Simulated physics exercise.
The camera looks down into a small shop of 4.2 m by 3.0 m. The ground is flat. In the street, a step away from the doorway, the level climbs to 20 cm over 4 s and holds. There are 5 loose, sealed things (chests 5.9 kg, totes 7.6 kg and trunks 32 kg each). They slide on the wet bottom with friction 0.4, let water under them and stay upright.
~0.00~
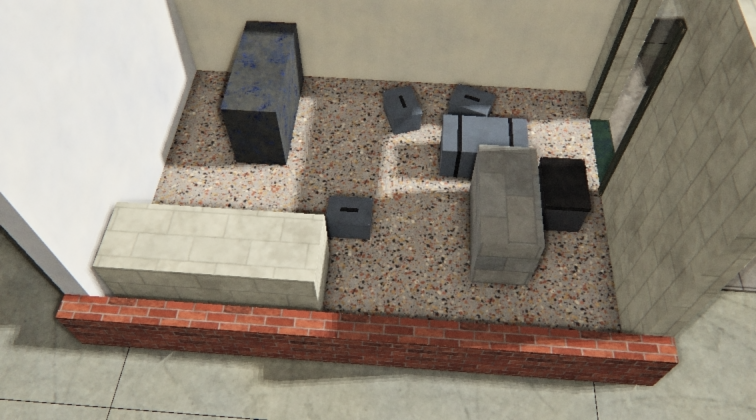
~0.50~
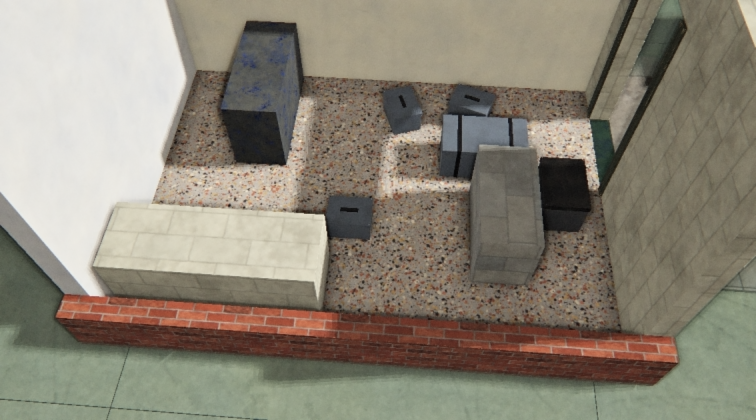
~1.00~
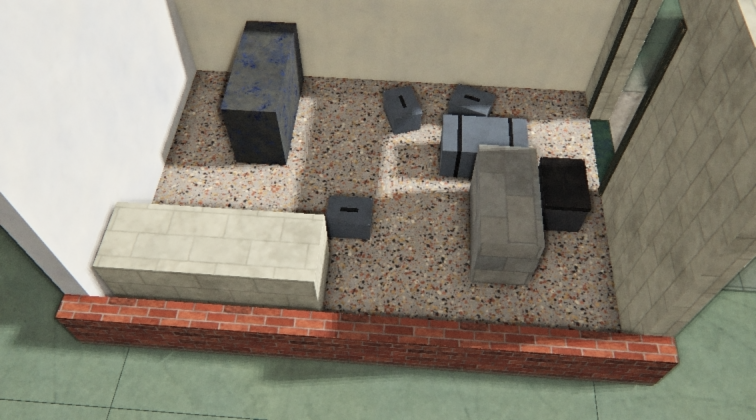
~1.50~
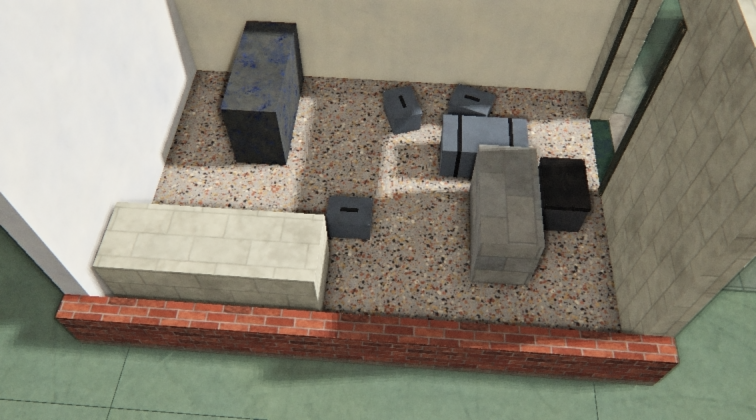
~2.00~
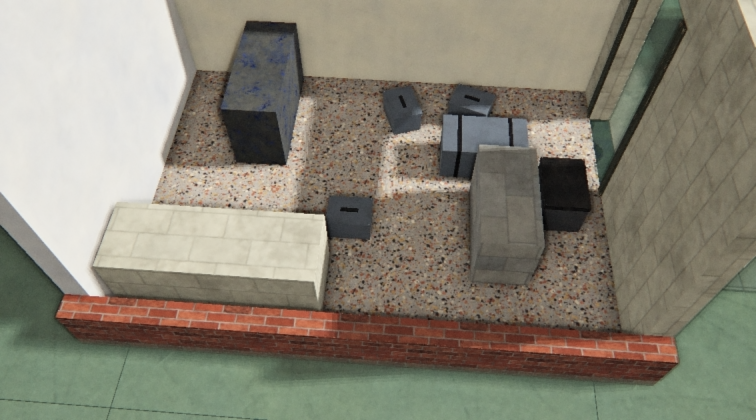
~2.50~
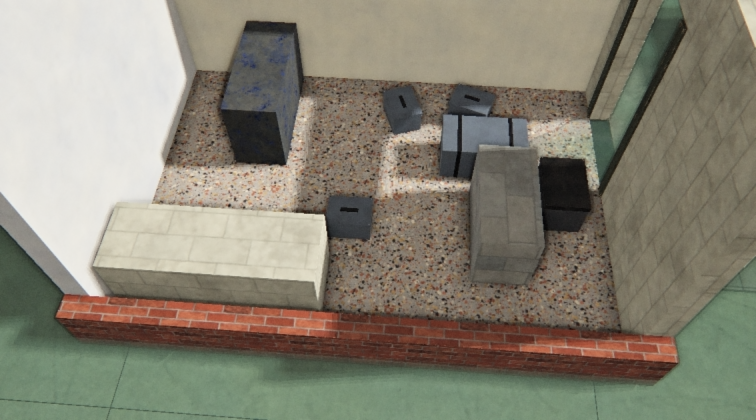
Green water spreads over the street outside and reaches the doorway while the boxes stay still.
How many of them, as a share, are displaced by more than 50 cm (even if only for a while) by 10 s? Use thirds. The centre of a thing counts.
That comes to two thirds or more.
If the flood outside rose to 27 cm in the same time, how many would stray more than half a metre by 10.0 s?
Then 5.
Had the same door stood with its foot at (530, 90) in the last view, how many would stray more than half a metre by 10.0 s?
In that case 3 of them.
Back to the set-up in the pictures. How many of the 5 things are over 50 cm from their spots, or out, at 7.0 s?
By then 3.
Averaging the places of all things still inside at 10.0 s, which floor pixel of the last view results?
Near (327, 228).
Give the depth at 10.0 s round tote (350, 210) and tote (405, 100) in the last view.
About 7 and 10 cm.
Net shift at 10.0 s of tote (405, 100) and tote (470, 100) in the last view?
In turn: 250 cm, 250 cm.
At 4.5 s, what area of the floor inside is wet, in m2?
Roughly 3.5 m2.
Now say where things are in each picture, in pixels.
A chest at (565, 182) rests on the ground; a tote at (472, 99), on the bottom; 0.0 m2 under water; 0 of 5 have shifted, in the first picture.
A chest at (565, 182), on the bottom; a tote at (472, 99), on the bottom; water covers 0.0 m2; 0 of 5 have shifted, in the second picture.
A chest at (565, 182), on the bottom; a tote at (472, 99), on the bottom; 0.0 m2 under water; 0 of 5 have shifted, in the third picture.
A chest at (565, 182) rests on the ground; a tote at (472, 99), on the bottom; 0.0 m2 under water; 0 of 5 have shifted, in the fourth picture.
A chest at (565, 182), on the bottom; a tote at (472, 99) rests on the ground; 0.0 m2 under water; 0 of 5 have shifted, in the fifth picture.
A chest at (565, 182) rests on the ground; a tote at (472, 99) rests on the ground; 0.4 m2 under water; 0 of 5 have shifted, in the sixth picture.
After 3.5 s 0 of 5 are over 50 cm from their spots; 0 afloat.
After 4.5 s 0 of 5 are over 50 cm from their spots; 0 afloat.
After 7.0 s 3 of 5 are over 50 cm from their spots; 1 afloat.
After 10.0 s 5 of 5 are over 50 cm from their spots, and 5 have been at some point; 3 afloat.
